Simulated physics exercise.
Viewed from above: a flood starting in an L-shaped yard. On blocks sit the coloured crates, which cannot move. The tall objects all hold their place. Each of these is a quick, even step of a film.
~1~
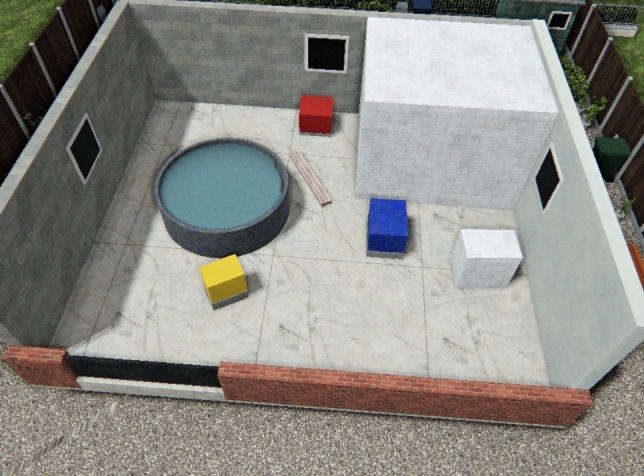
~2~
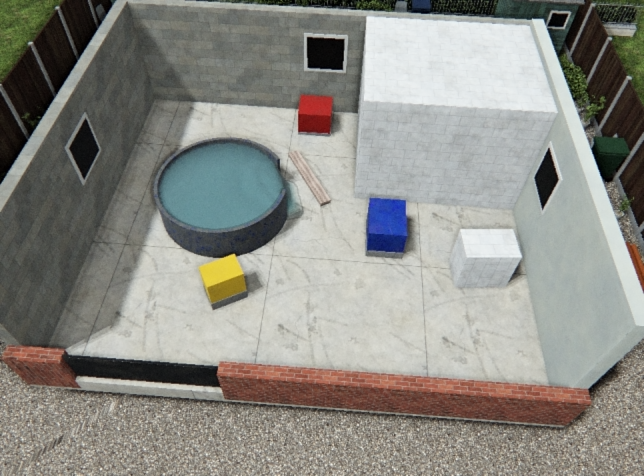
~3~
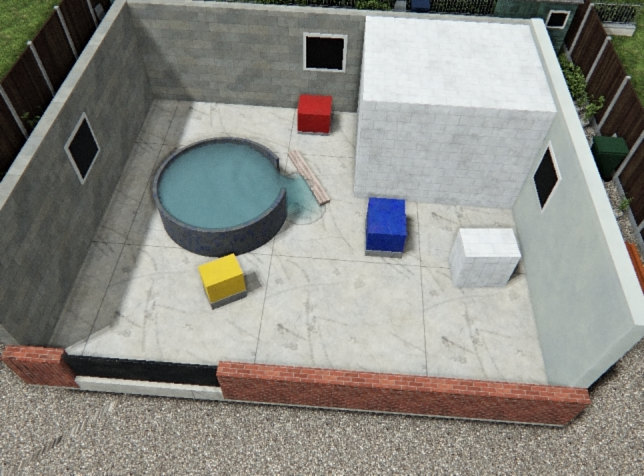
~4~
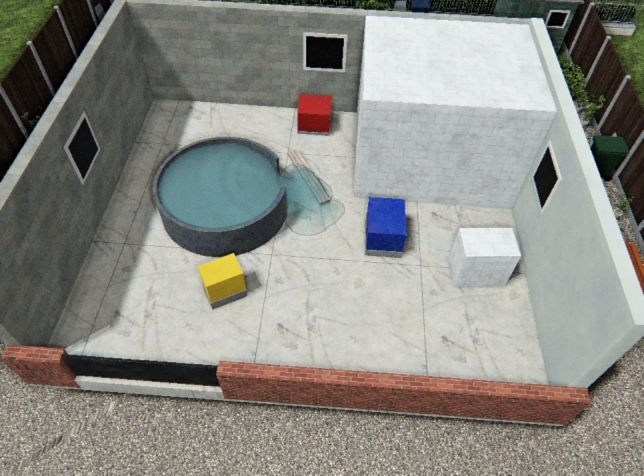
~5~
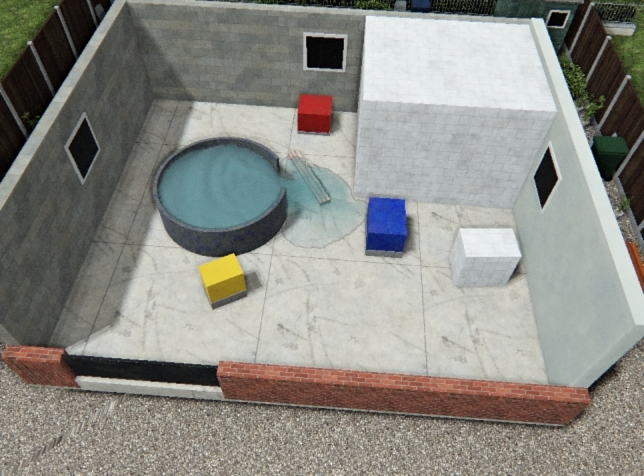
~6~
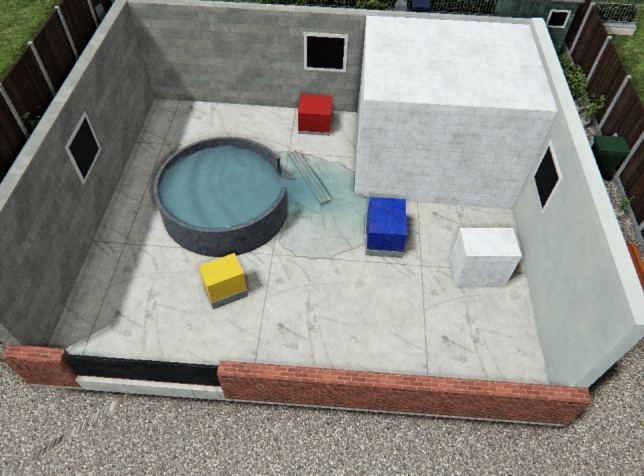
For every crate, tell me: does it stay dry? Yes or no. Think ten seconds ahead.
Here is how it goes: The blue crate, no, it gets wet; the red crate, no, it gets wet; the yellow crate, yes, it stays dry.
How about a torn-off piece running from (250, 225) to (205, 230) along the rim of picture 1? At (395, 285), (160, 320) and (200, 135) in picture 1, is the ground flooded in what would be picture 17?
The first point is swamped, the second swamped, the third unwetted.
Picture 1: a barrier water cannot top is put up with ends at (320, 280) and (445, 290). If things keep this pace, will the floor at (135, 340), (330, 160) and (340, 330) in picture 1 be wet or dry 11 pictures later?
Outcome by spot, in order - unwatered, watered, unwatered.
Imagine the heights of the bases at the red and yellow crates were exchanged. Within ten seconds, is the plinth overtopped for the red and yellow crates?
Taking them in turn, the red crate gets reached and the yellow crate stays unflooded.
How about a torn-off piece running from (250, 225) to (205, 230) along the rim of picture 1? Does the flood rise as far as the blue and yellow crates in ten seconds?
As it turns out, the blue crate is left untouched, and the yellow crate gets overtopped.
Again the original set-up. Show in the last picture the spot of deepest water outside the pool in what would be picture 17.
About at (350, 115).
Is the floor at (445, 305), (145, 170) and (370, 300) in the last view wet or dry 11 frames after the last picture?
Status per point, in sequence: Unwetted, then unwetted, then waterlogged.
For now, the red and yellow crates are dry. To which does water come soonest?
That's the crate marked red.
A moment on, water covers 20 % of the floor; the blue crate water round its plinth, the red crate water round its plinth, the yellow crate not reached.
Next, water covers 30 % of the floor; the blue crate water round its plinth, the red crate water round its plinth, the yellow crate not reached.
Then, water covers 50 % of the floor; the blue crate water round its plinth, the red crate water round its plinth, the yellow crate water round its plinth.
Later, water covers 80 % of the floor; the blue crate water round its plinth, the red crate water round its plinth, the yellow crate water round its plinth.
In the end, water covers 100 % of the floor; the blue crate was topped, the red crate was topped, the yellow crate stayed above the water.
